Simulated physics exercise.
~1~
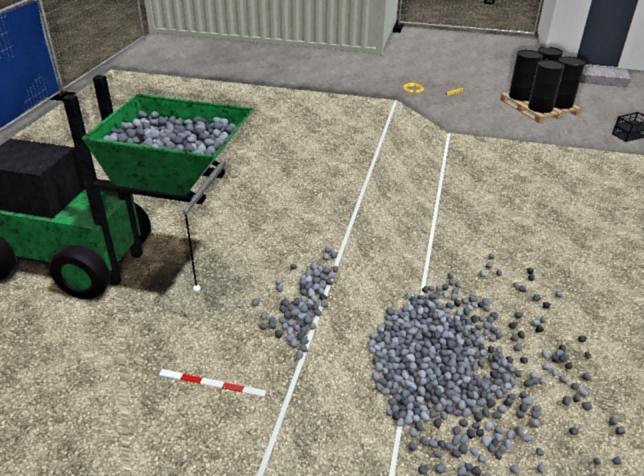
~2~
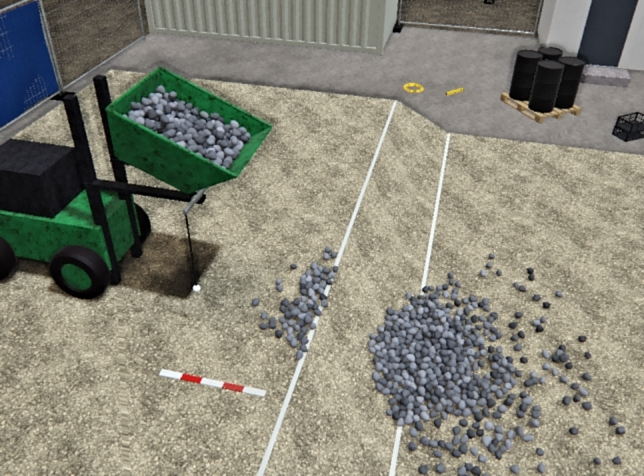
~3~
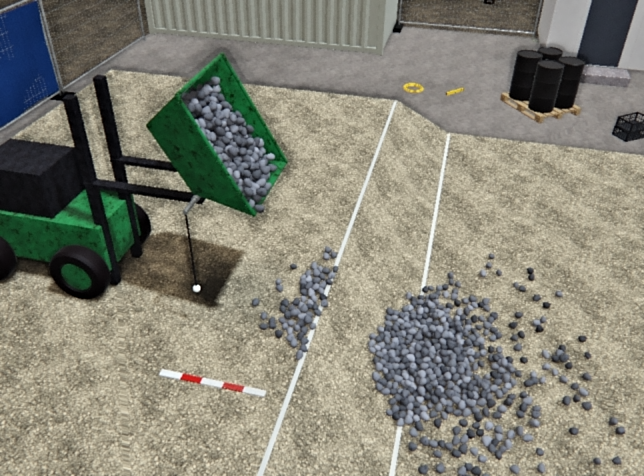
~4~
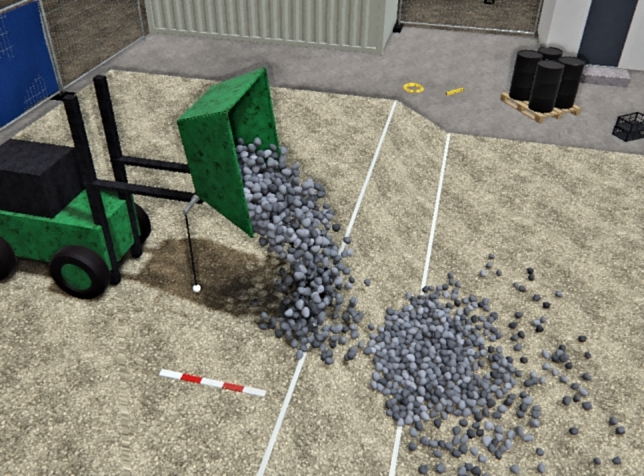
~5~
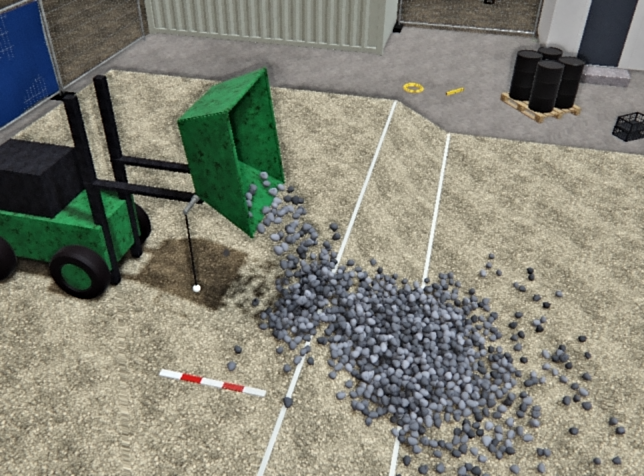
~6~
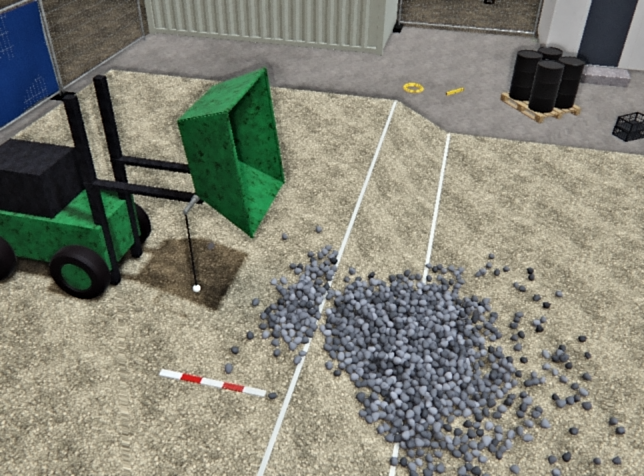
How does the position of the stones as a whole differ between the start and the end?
At the start many of the stones are up in the skip on the left, with the others on the ground, while at the end they all lie on the ground, so the stones as a whole sit farther right and lower in the view.
In a gravelly yard with a container, dark drums and a fence behind, a green forklift on the left holds up a skip full of grey stones, while a small heap and a larger one already lie near two white lines. The skip tilts forward to the right, and its load shifts towards the lower edge. As it swings almost upright, the stones pour out in a thick stream onto the smaller heap. They spread down to the right, across the lines and into the larger heap. Finally the skip hangs steeply tipped and empty above the broad, joined spread.
